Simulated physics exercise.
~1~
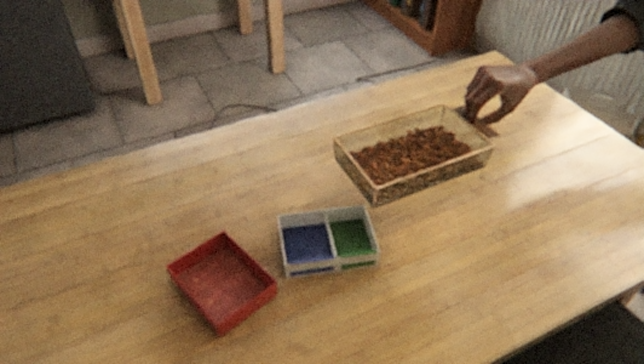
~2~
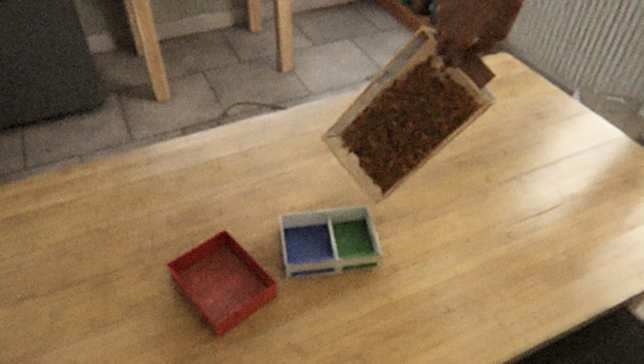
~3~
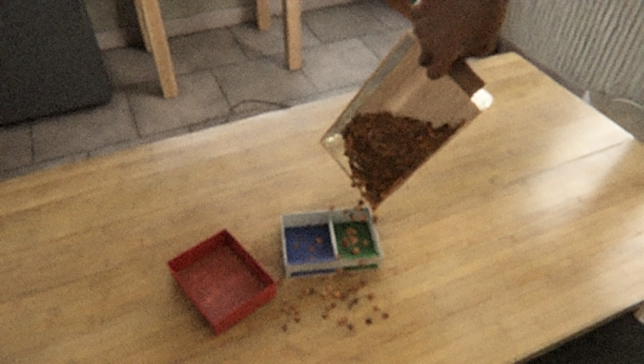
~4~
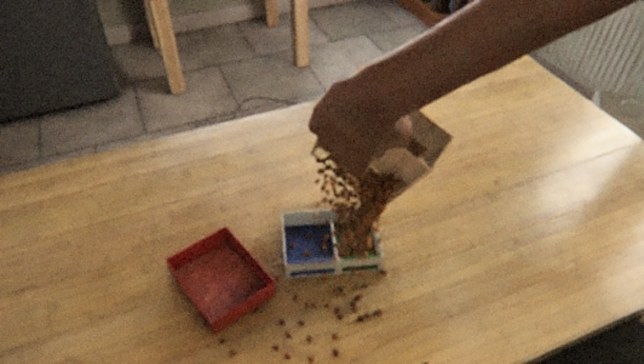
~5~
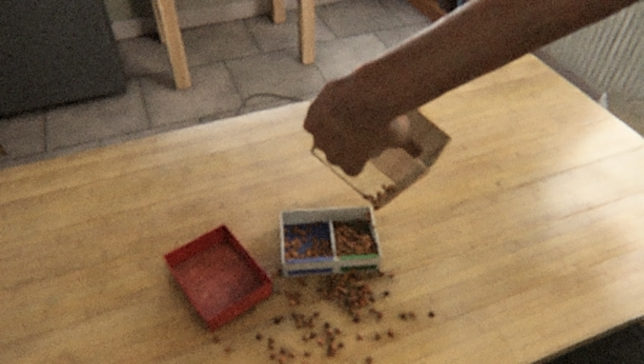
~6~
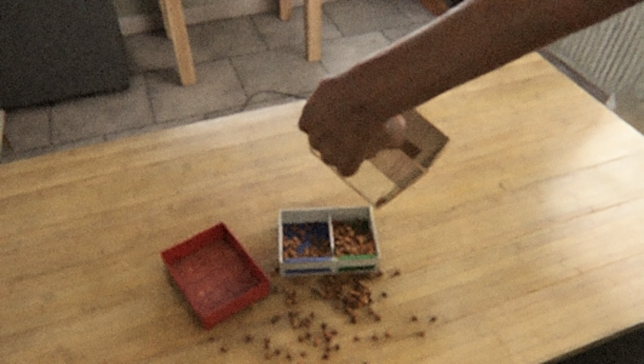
On a wooden table, a hand tips cereal balls from a box into a blue-and-green tin, spilling some.
